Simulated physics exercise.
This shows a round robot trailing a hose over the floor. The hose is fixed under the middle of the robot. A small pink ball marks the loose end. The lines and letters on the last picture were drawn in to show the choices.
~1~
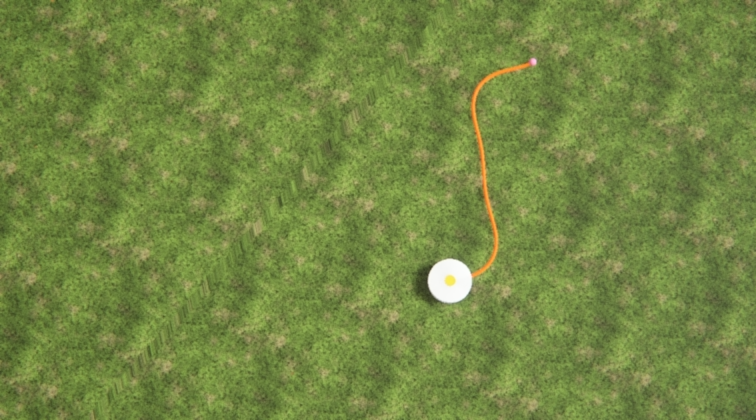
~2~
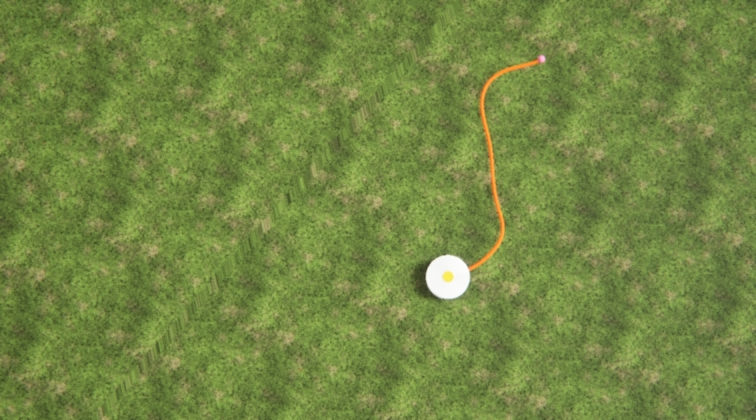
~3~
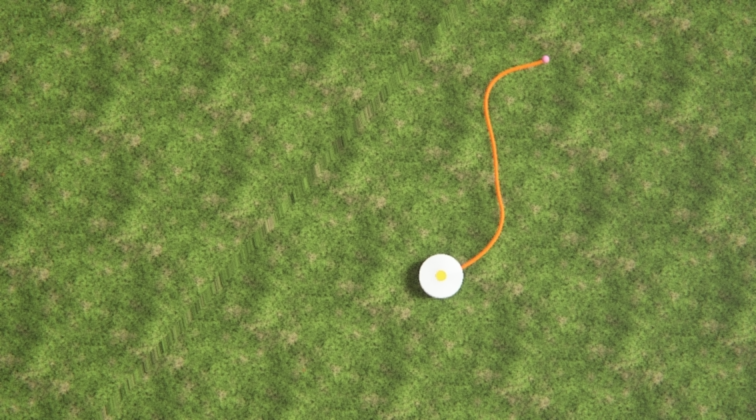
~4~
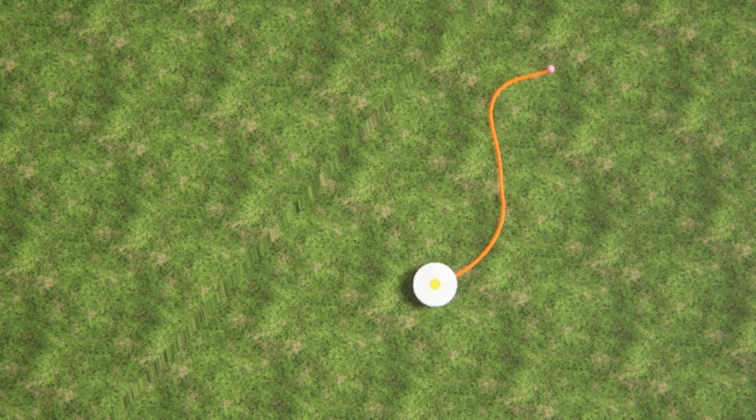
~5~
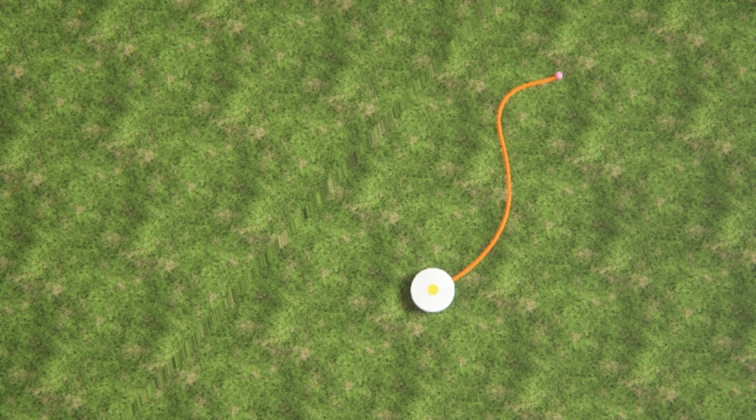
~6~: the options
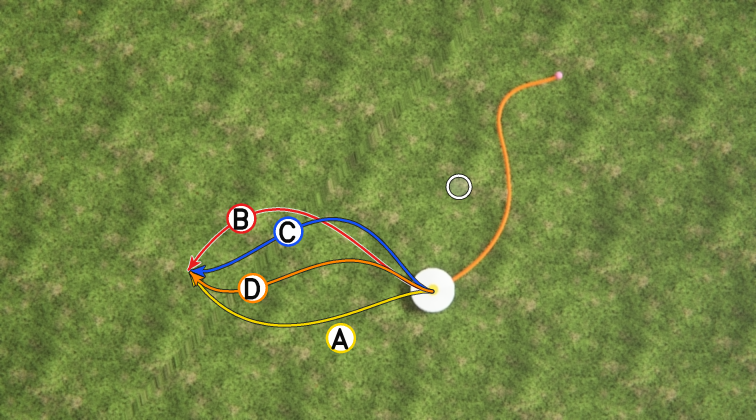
At first, a round white robot with a yellow centre sits on a grassy surface, an orange hose curving up and right from it in an S shape. The robot then shifts slightly left and a little down, while the hose's lower bend opens into a gentler curve and its free end drifts slightly right in view.
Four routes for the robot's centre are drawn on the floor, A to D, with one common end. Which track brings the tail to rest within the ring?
The robot should drive A.
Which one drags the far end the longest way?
A.
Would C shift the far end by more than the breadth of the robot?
Yes.
On the marked copy, A from (433, 292) via (304, 324) to (190, 273); B from (433, 292) via (308, 215) to (189, 270); C from (433, 292) via (323, 220) to (192, 271); D from (433, 292) via (313, 267) to (191, 273); the ring at (459, 187).
With A. Early on, robot (337, 317), middle of the hose (446, 217), free end (528, 103).
Further on, robot (239, 316), middle of the hose (376, 256), free end (483, 163).
At the end, robot (188, 269), middle of the hose (336, 260), free end (458, 187); the free end is on the ring.
As for the rest, B leaves the free end at (450, 144); C leaves the free end at (451, 146); D leaves the free end at (455, 163).
